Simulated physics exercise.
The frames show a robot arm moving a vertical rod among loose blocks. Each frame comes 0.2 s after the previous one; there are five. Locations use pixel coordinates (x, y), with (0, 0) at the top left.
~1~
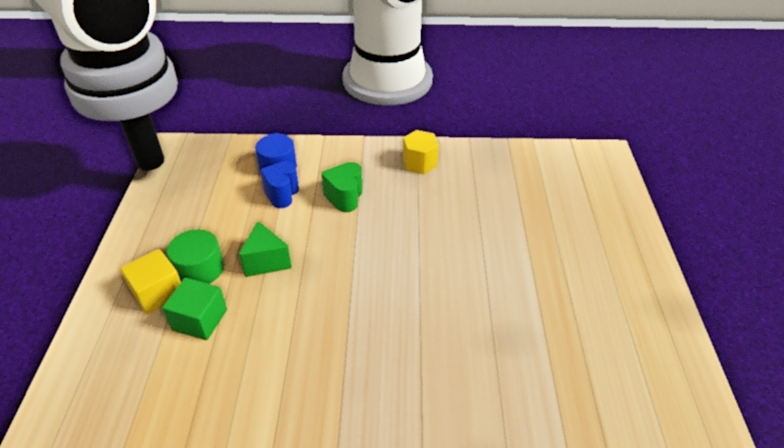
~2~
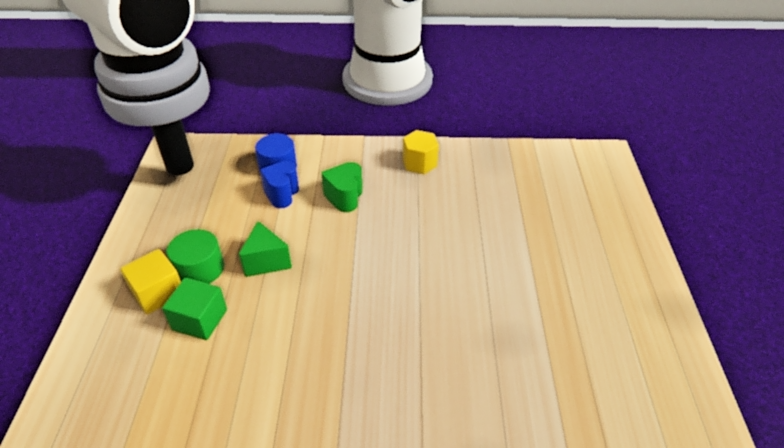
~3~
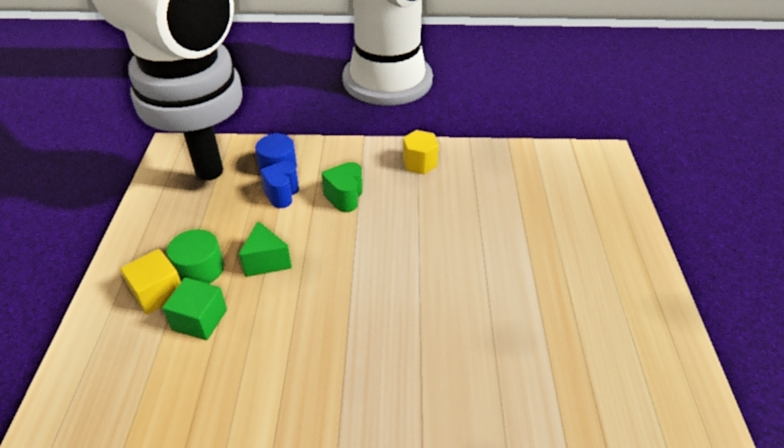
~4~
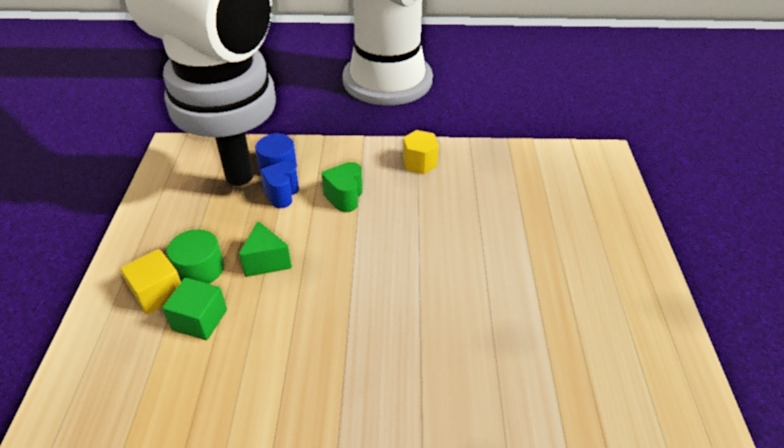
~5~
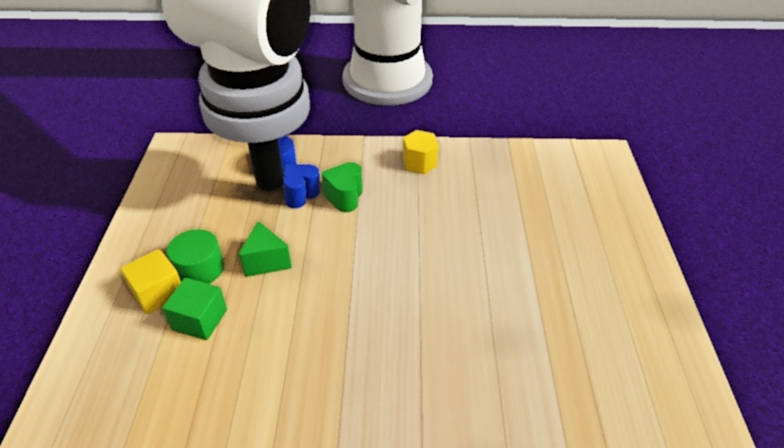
A robot arm moves its black rod right across the board and pushes a blue block rightward.
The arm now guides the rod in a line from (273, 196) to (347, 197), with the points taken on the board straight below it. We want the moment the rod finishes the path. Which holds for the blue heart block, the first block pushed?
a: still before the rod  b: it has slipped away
It's a.
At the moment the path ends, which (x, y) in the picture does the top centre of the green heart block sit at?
The answer is (400, 172).
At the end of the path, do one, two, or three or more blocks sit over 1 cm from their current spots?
Two blocks shift.
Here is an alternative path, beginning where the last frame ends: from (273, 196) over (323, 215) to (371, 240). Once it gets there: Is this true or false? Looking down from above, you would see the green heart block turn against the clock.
The statement is incorrect.
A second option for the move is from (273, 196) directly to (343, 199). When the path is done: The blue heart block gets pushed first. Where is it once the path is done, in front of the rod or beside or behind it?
My prediction: In front.
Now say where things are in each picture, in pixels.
Tip of the rod at (152, 163), middles of tops, blue round block at (274, 144), blue heart block at (279, 172), green heart block at (344, 175), in the first picture.
Rod at (181, 168), nothing pushed, in the second picture.
Rod at (210, 173), nothing pushed, in the third picture.
Rod at (240, 178), nothing pushed, in the fourth picture.
Rod at (270, 183), blue round block partly hidden, blue heart block at (298, 173), green heart block at (344, 175), in the fifth picture.
The first path, step by step. Halfway along, rod at (309, 184); blue heart block at (337, 168), turned 30° anticlockwise; green heart block at (366, 173), turned 50° clockwise.
At the end, rod at (346, 184); blue round block unmoved; blue heart block at (371, 164), turned 25° anticlockwise; green heart block at (400, 172), turned 55° clockwise.
